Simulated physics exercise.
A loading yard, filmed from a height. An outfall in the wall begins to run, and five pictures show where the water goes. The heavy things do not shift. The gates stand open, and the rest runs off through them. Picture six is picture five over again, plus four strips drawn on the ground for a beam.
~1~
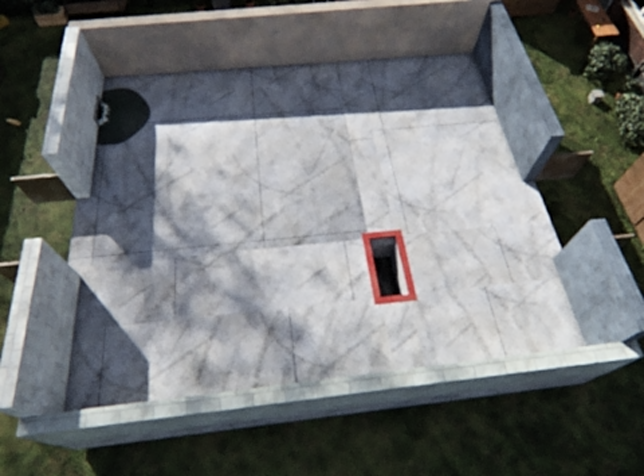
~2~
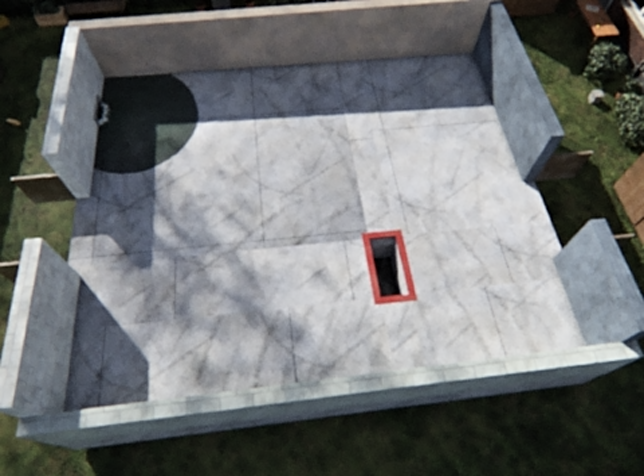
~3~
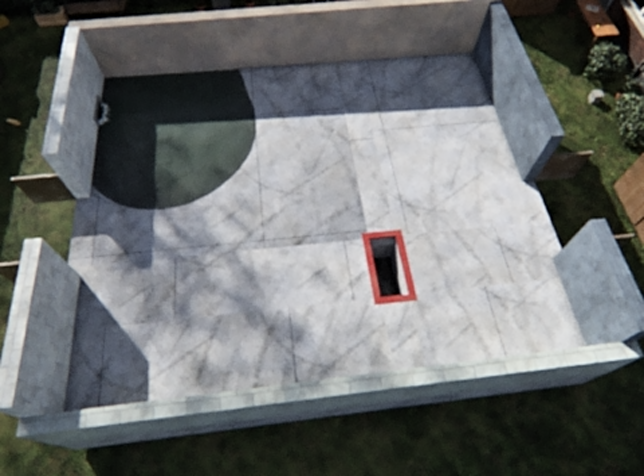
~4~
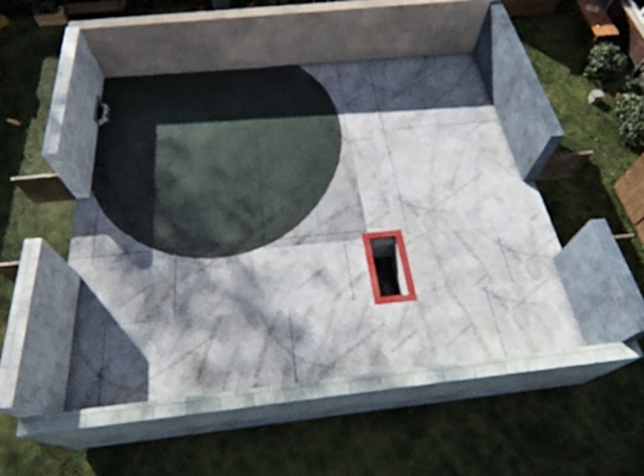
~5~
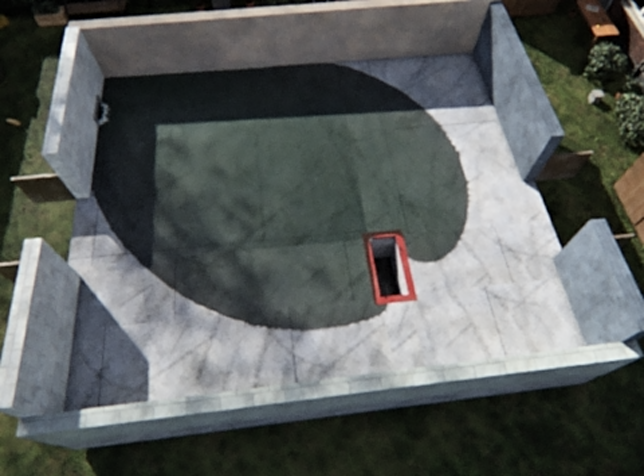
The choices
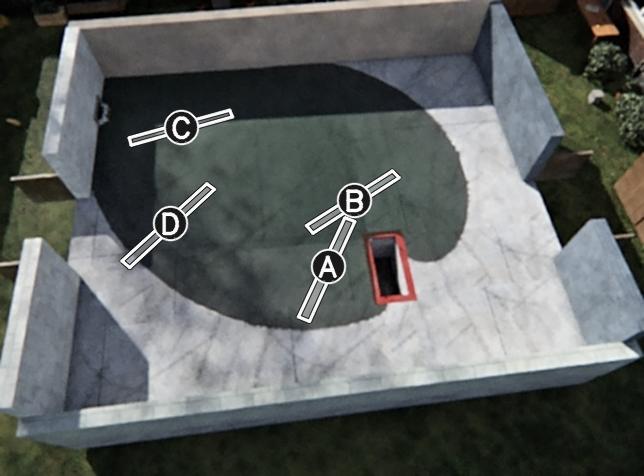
Dark water spreads from the upper left across the walled yard and reaches the red drain.
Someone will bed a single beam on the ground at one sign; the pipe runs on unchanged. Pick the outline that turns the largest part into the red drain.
Choose D.
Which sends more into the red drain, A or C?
That is position C.
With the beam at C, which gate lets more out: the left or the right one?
The right gate.
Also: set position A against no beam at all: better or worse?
Worse.
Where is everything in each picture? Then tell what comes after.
Outfall at (98, 112); red drain at (388, 266); open gate at (537, 219); open gate at (85, 235); water covers 2 % of the ground and shows as far out as (142, 102); red drain still dry.
Water covers 8 % of the ground and shows as far out as (194, 109); red drain still dry.
Water covers 16 % of the ground and shows as far out as (249, 143); red drain still dry.
Water covers 32 % of the ground and shows as far out as (324, 189); red drain still dry.
Water covers 55 % of the ground and shows as far out as (462, 211); red drain taking water.
On the marked copy, A from (303, 319) to (349, 219); B from (309, 229) to (395, 174); C from (130, 141) to (231, 113); D from (125, 264) to (210, 186).
With A, about 6 % of the stream runs into the red drain, about 88 % out by the gates.
With B, about 11 % of the stream runs into the red drain, about 82 % out by the gates.
With C, about 11 % of the stream runs into the red drain, about 83 % out by the gates.
With D, about 20 % of the stream runs into the red drain, about 73 % out by the gates.
